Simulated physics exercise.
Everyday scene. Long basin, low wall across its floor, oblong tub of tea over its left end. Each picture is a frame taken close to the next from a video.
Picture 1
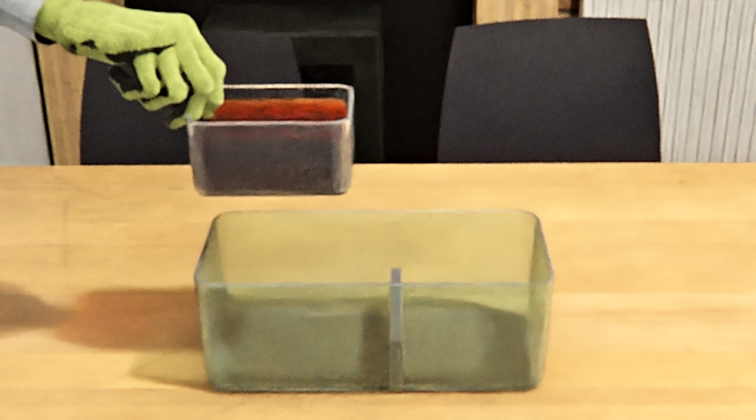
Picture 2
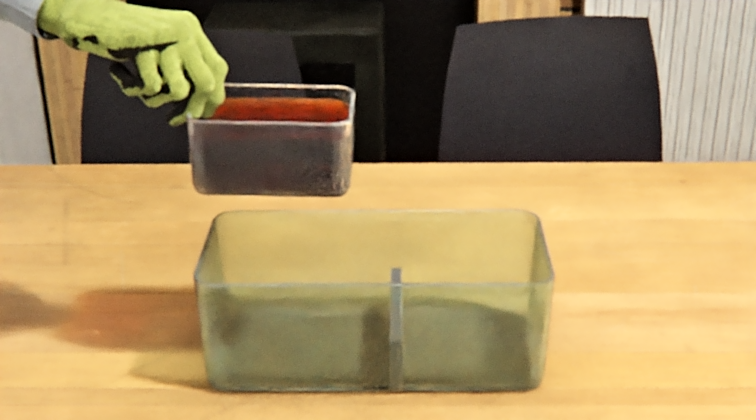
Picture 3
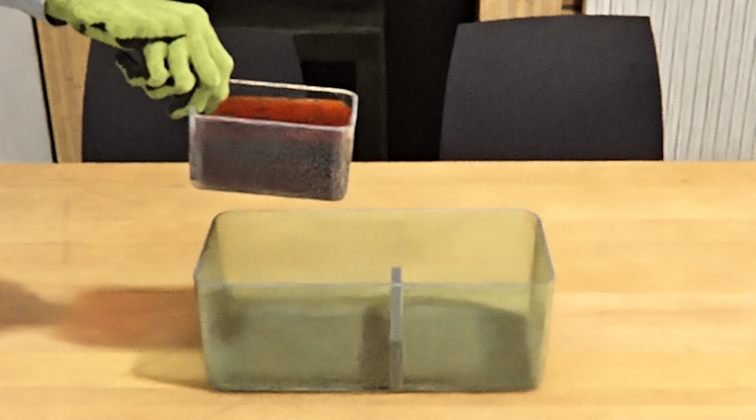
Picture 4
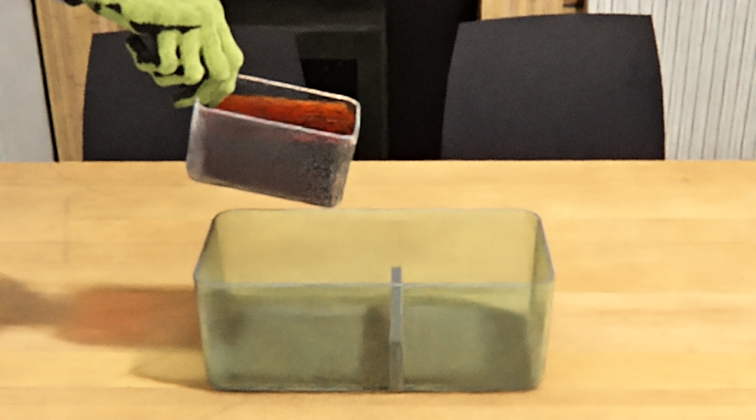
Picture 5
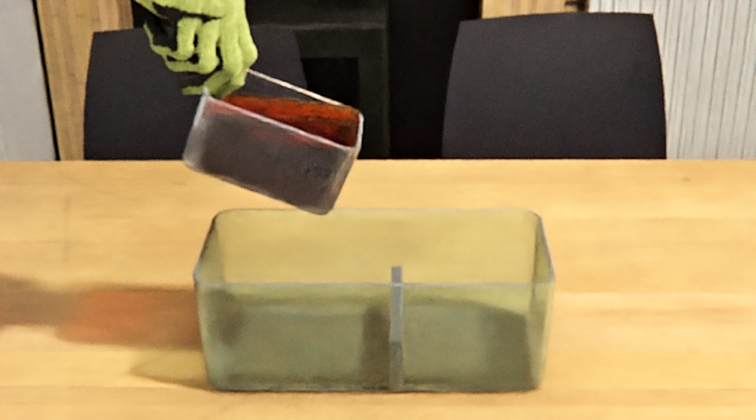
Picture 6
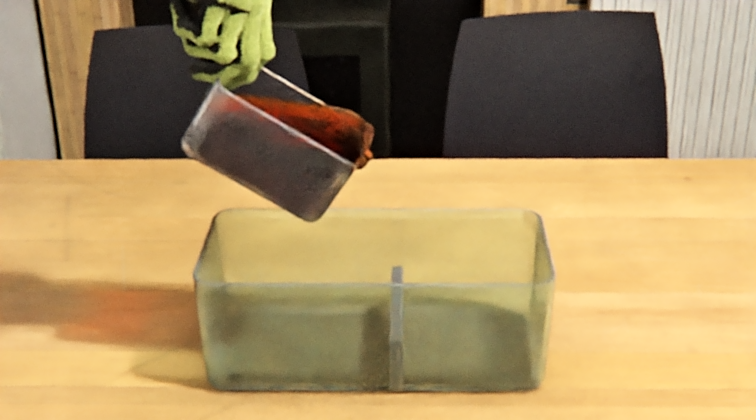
Green-gloved hand tilting an oblong tub of reddish-brown tea steadily rightward above the left side of a long, clear, divided basin.
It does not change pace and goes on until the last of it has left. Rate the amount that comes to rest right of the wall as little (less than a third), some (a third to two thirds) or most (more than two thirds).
Some.
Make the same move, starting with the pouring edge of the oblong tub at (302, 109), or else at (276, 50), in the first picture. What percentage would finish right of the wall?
Start one gives some 10 %, start two some 10 %.
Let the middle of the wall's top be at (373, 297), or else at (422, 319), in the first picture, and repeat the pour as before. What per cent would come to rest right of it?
About 75 % and 35 %.
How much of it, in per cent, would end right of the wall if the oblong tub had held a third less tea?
The share comes to some 45 parts in a hundred.
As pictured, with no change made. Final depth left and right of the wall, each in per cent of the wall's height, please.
Left side 20 percent, right side 50 percent.
A moment on, the oblong tub is tipped on its side and 21 per cent is still to pour, 6 is left of the wall and 42 right of it.
Next, the oblong tub is tipped right over and 5 per cent is still to pour, 28 is left of the wall and 61 right of it.
Then the oblong tub is tipped right over and 1 per cent is still to pour, 37 is left of the wall and 59 right of it.
Later the oblong tub is tipped right over and 0 per cent is still to pour, 39 is left of the wall and 59 right of it.
At rest 39 per cent lies left of the wall, 59 right of it and 2 outside.
